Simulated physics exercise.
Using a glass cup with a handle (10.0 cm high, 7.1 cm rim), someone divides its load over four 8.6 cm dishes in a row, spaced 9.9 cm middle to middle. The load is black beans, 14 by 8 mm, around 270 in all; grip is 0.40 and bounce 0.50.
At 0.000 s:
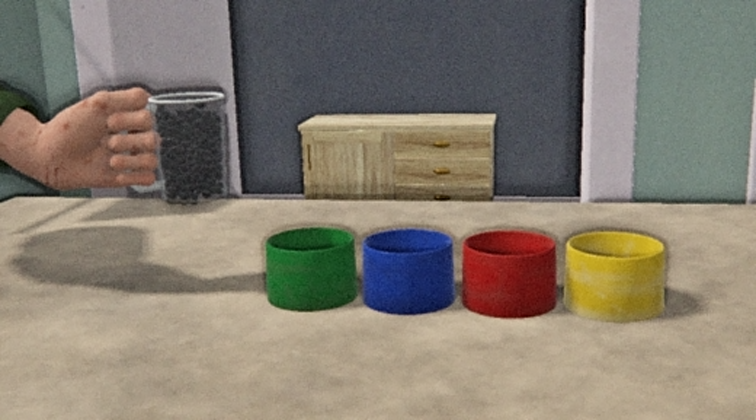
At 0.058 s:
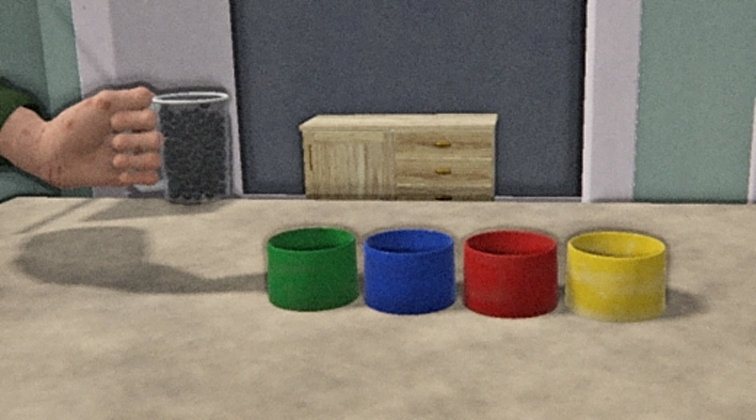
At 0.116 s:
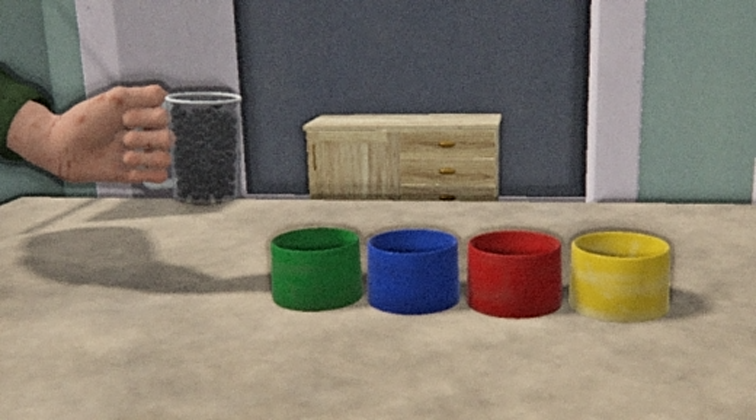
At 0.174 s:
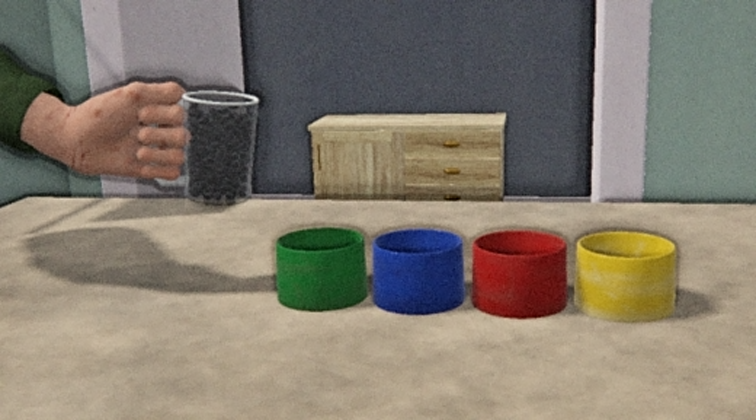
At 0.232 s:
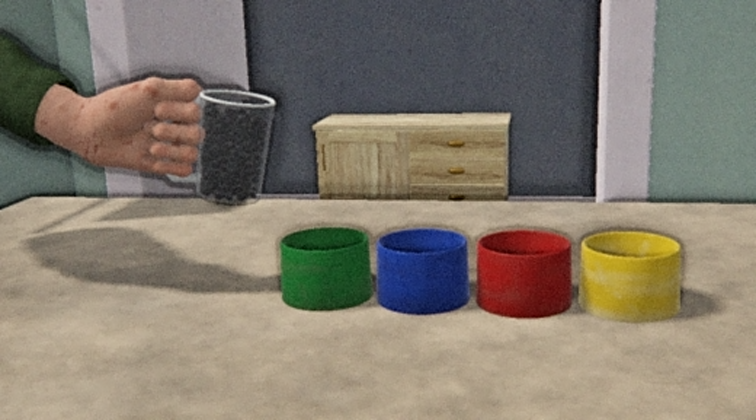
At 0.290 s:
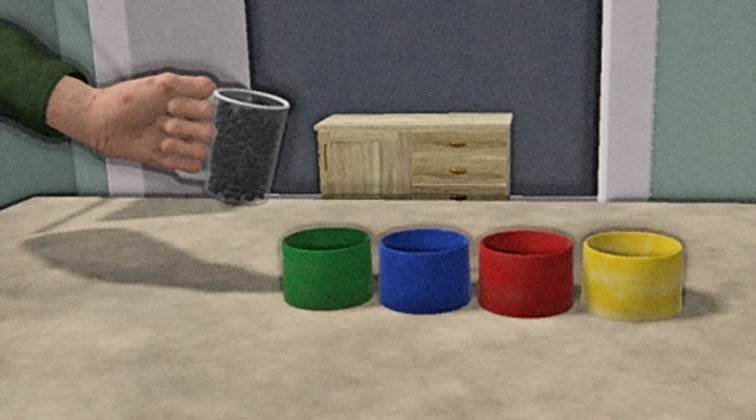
The clip opens on a hand at the left holding a clear cup of small black pieces upright behind a row of green, blue, red and yellow dishes on a mottled tabletop. The hand moves the cup a short way right, gradually leaning it slightly rightward, while the view shifts slightly.
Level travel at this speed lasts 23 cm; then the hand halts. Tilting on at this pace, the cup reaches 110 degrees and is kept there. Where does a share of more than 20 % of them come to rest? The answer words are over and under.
Red: Over. Blue: Under. Green: Under. Yellow: Under. Counter: Under.
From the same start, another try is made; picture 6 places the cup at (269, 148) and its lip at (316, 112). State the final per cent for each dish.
Kept per dish: Red = 100, blue = 0, green = 0, yellow = 0.
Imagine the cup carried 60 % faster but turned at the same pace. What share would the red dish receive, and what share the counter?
Shares - red 100, counter 0.
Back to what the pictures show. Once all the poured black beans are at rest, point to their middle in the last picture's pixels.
Roughly pixel (521, 269).
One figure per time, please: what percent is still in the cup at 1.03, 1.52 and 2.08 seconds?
At the three moments: 100, 95 and 45 percent.
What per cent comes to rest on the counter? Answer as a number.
Some 0 in a hundred.
Then, at 1.03 s, tilt 59 degrees; cup holds 100 %.
Then, at 1.52 s, tilt 89 degrees; cup holds 95 %, red 5 %.
After 2.08 s, tilt 110 degrees; cup holds 45 %, red 50 %.
At rest (3.4 s), red 100 %, blue 0 %, green 0 %, yellow 0 %, counter 0 %.
